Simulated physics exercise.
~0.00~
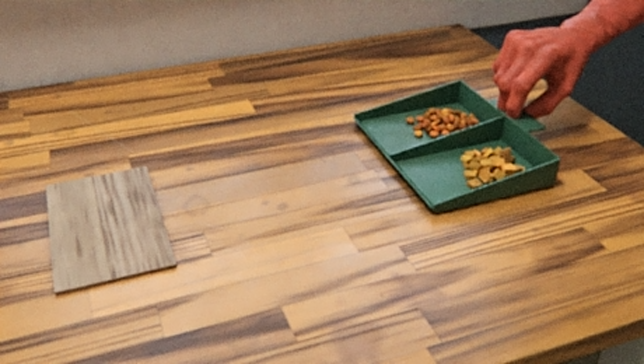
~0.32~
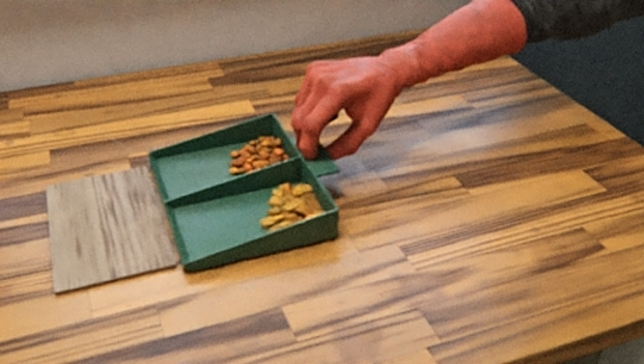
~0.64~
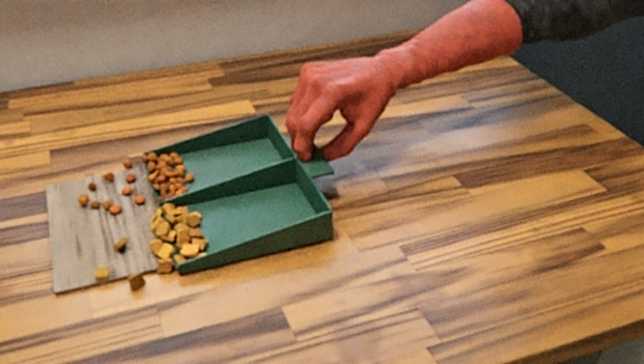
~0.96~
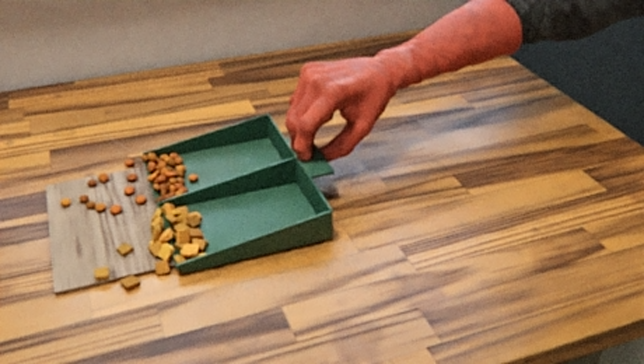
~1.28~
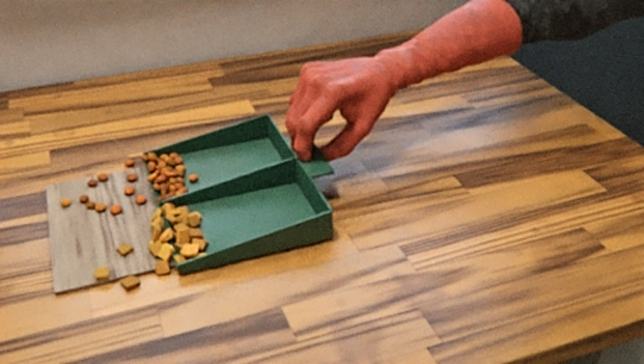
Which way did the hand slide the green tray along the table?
The hand slid the tray to the left, towards the flat board.
